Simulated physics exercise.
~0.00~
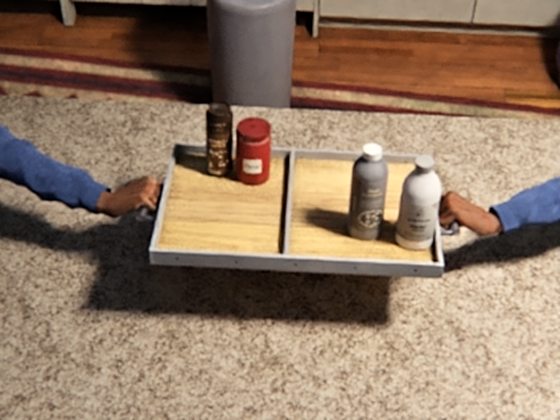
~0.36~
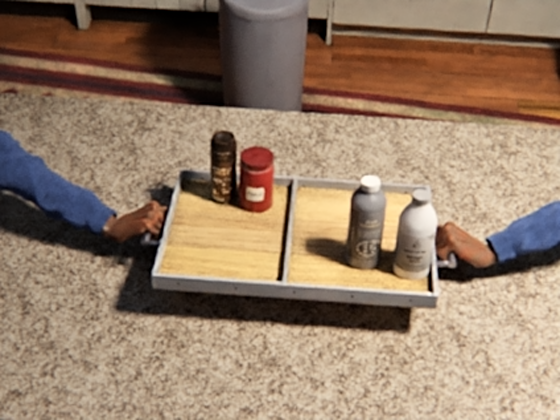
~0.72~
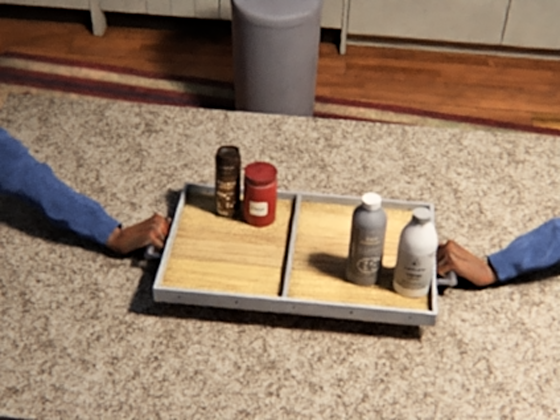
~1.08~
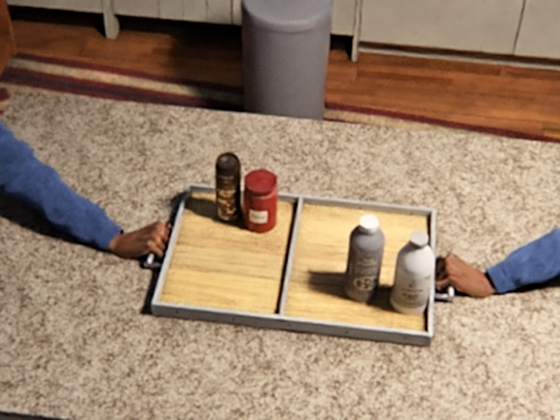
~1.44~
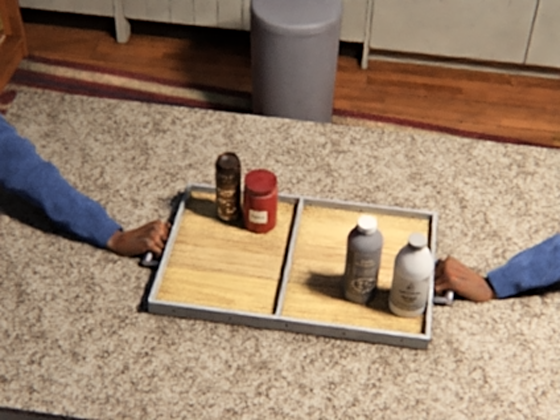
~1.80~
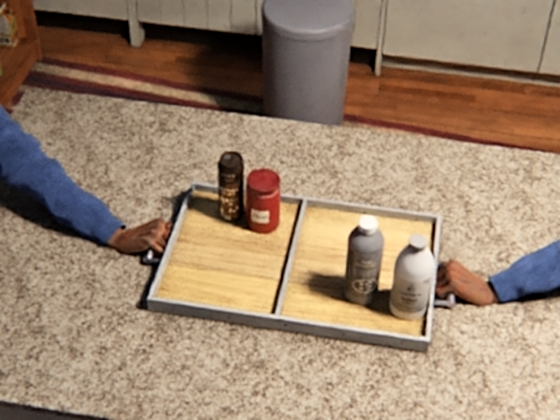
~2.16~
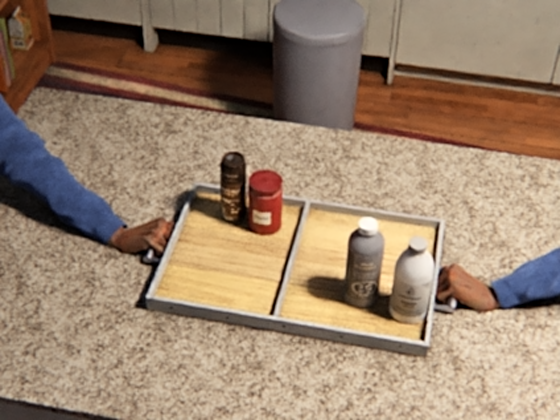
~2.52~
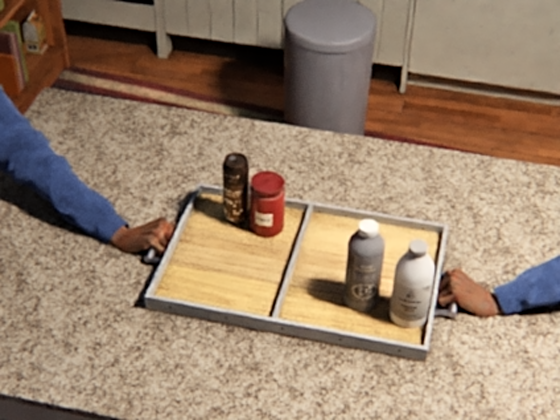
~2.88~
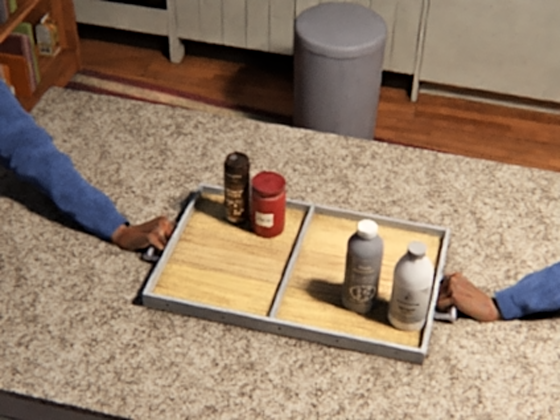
A tray held by two hands lowers onto the table, its four containers staying upright.
